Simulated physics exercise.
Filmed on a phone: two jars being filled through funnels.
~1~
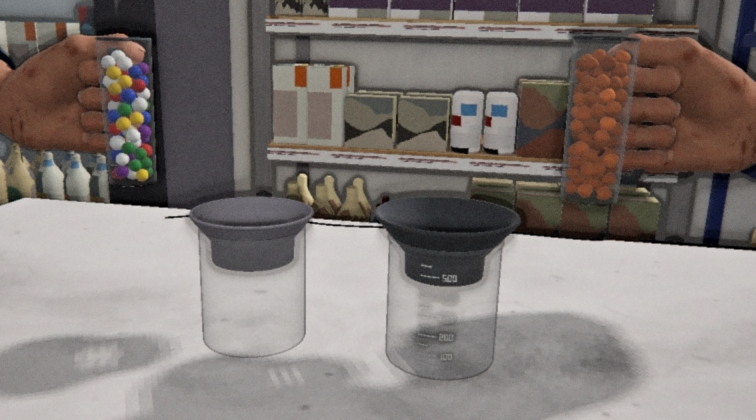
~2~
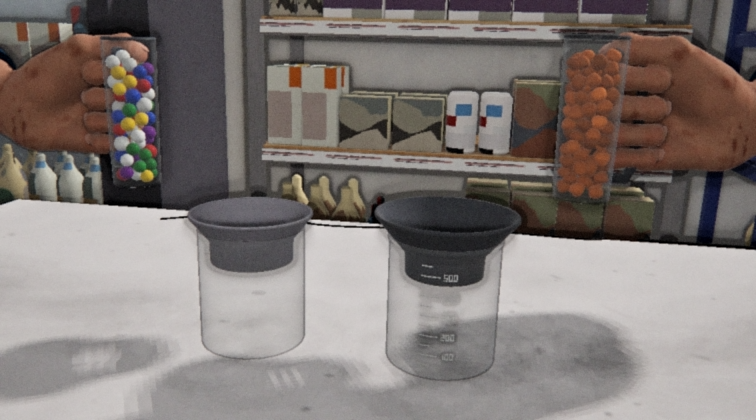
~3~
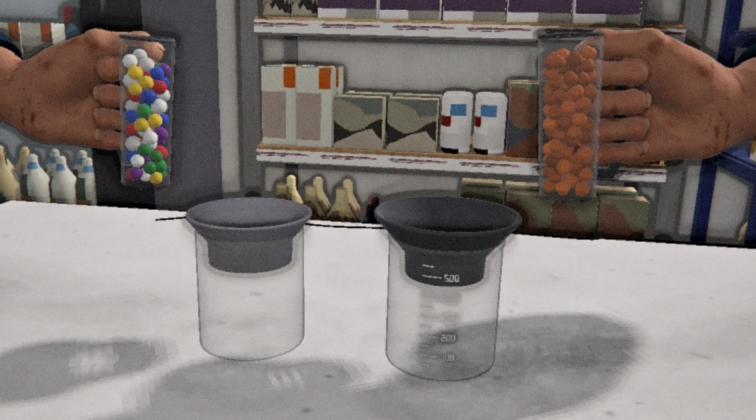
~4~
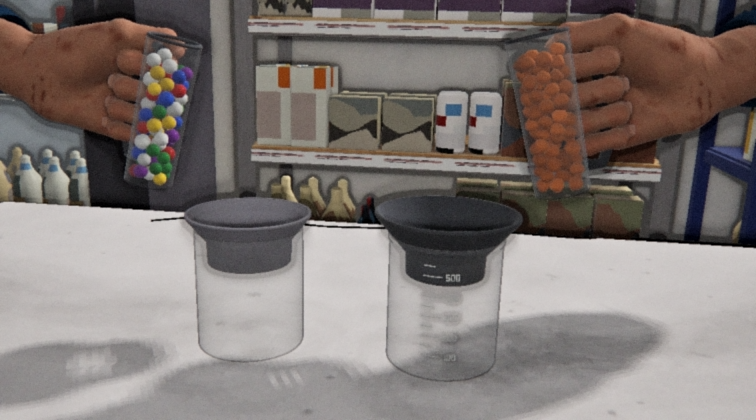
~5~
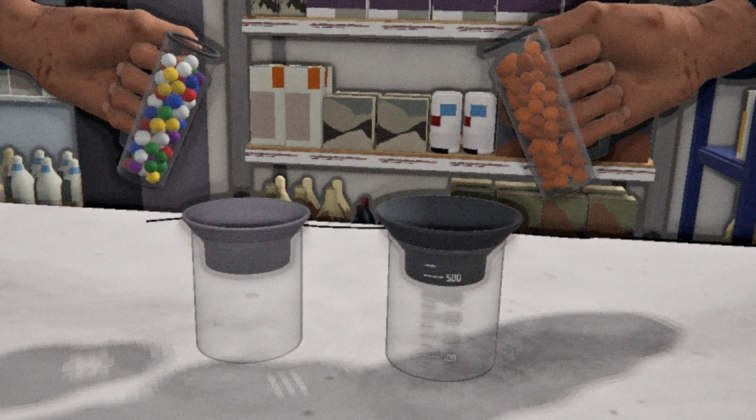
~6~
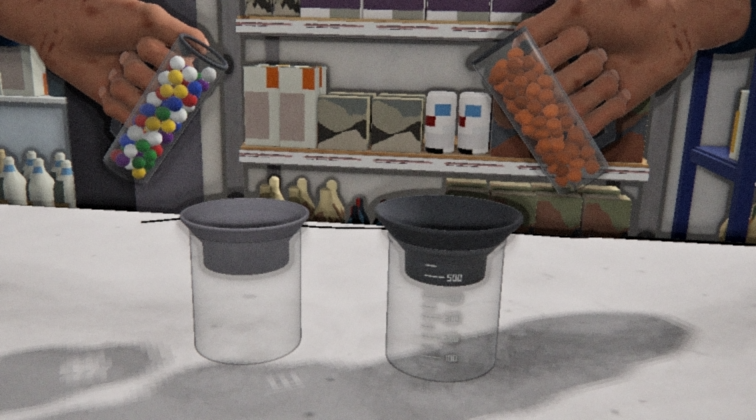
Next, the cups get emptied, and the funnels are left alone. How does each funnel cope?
On the left it runs clear, on the right it runs clear.
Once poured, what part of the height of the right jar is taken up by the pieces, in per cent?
Roughly 20 in a hundred.
Then, 0.33 s later than the last frame, left, every one still in the cup; right, every one still in the cup.
Then, 0.68 s later than the last frame, left, almost all still in the cup, just a few in or over the funnel; right, almost all still in the cup, just a few in or over the funnel.
Then, 1.10 s later than the last frame, left, roughly a quarter still in the cup, roughly a quarter in or over the funnel, roughly half down in the jar; right, roughly a third still in the cup, roughly a quarter in or over the funnel, roughly a third down in the jar.
When it is over, left, every one down in the jar; right, every one down in the jar.
